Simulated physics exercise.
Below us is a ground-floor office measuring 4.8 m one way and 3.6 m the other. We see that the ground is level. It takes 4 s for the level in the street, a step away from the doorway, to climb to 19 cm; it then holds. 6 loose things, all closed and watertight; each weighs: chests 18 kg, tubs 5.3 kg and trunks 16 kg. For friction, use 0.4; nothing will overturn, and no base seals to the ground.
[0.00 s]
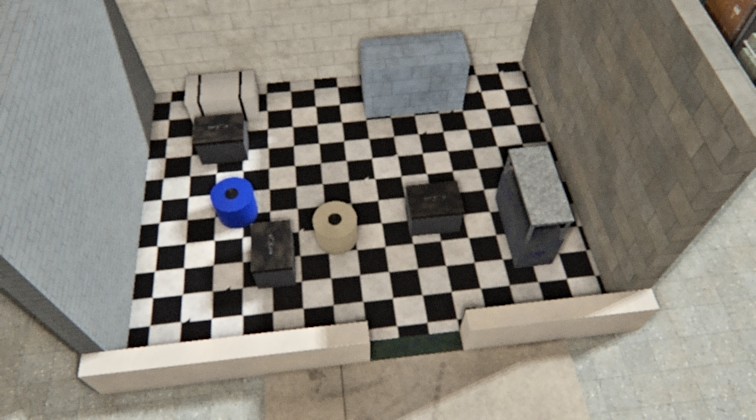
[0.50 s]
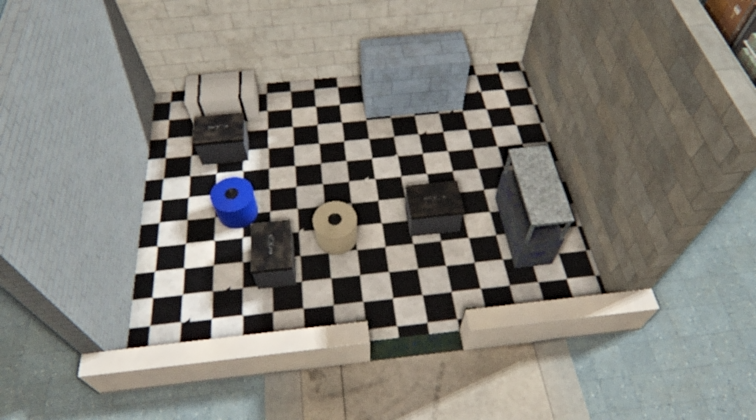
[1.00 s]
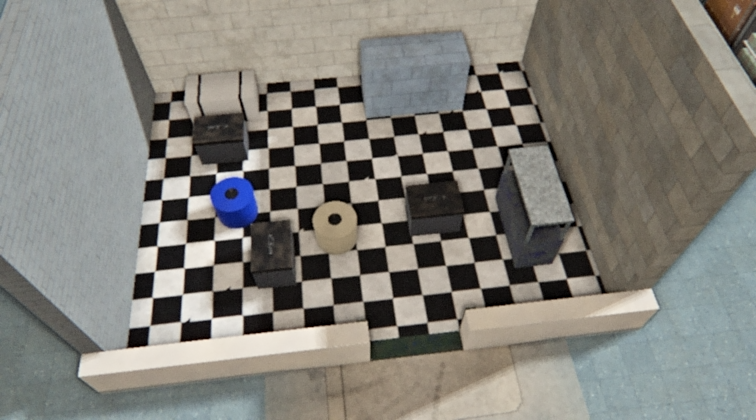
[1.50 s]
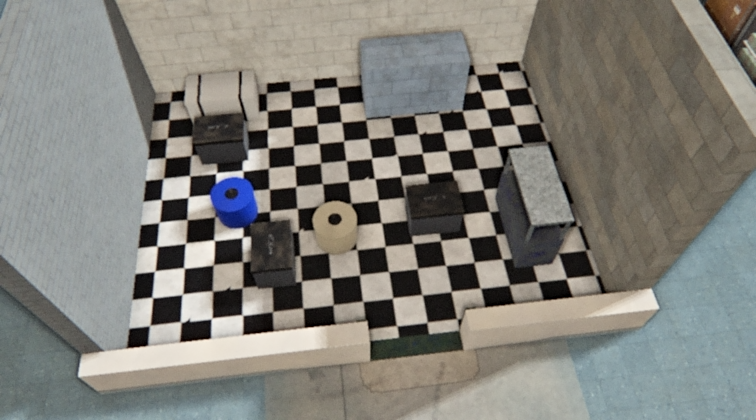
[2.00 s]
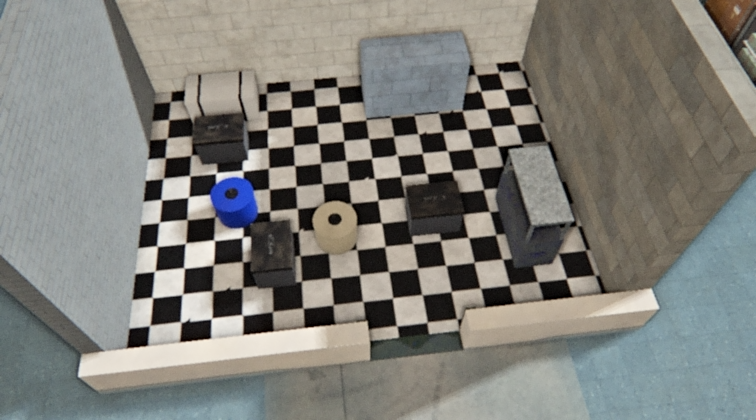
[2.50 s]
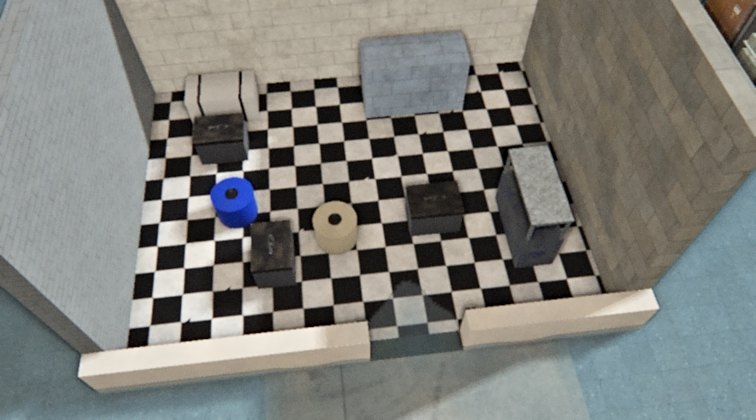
A ground-floor office with a black-and-white checkered floor is seen from high above, looking down over a low front wall with a doorway gap. A blue tub and a cream tub stand among three dark trunks, with a banded white one at back left and grey blocks behind and right. The camera stays still while bluish water spreads outside, then creeps through the doorway, and nothing inside shifts.
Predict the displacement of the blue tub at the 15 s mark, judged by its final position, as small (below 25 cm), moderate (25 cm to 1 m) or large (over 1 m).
Moderate.
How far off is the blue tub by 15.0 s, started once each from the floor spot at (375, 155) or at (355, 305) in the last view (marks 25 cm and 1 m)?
At the first spot it winds up well off, and at the second it edges a bit.
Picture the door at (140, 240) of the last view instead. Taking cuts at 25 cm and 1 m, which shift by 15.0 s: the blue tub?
Outcome - blue tub: Well off.
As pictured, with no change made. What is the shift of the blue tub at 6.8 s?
Shift: About 0 cm.
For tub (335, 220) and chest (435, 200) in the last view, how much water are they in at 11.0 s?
Roughly 10 and 8 cm.
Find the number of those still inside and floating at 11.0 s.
Of them, 3.
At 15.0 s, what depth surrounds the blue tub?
Roughly 6 cm deep.
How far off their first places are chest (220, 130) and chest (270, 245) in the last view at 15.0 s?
First 60 cm, then 0 cm.
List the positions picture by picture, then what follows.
The first picture shows the blue tub at (232, 194), on the bottom; water covers 0.0 m2; 0 of 6 have shifted.
The second picture shows the blue tub at (232, 194) rests on the ground; 0.0 m2 under water; 0 of 6 have shifted.
The third picture shows the blue tub at (232, 194), on the bottom; water covers 0.0 m2; 0 of 6 have shifted.
The fourth picture shows the blue tub at (232, 194), on the bottom; 0.0 m2 under water; 0 of 6 have shifted.
The fifth picture shows the blue tub at (232, 194), on the bottom; water covers 0.0 m2; 0 of 6 have shifted.
The sixth picture shows the blue tub at (232, 194), on the bottom; water covers 0.3 m2; 0 of 6 have shifted.
After 3.5 s the blue tub is near (232, 194), 0.0 m from its start, aground; 0 afloat.
After 6.8 s the blue tub is near (232, 194), 0.0 m from its start, aground; 1 afloat.
After 11.0 s the blue tub is near (232, 194), 0.0 m from its start, aground; 3 afloat.
After 15.0 s the blue tub is near (220, 247), 0.7 m from its start, afloat; 4 afloat.
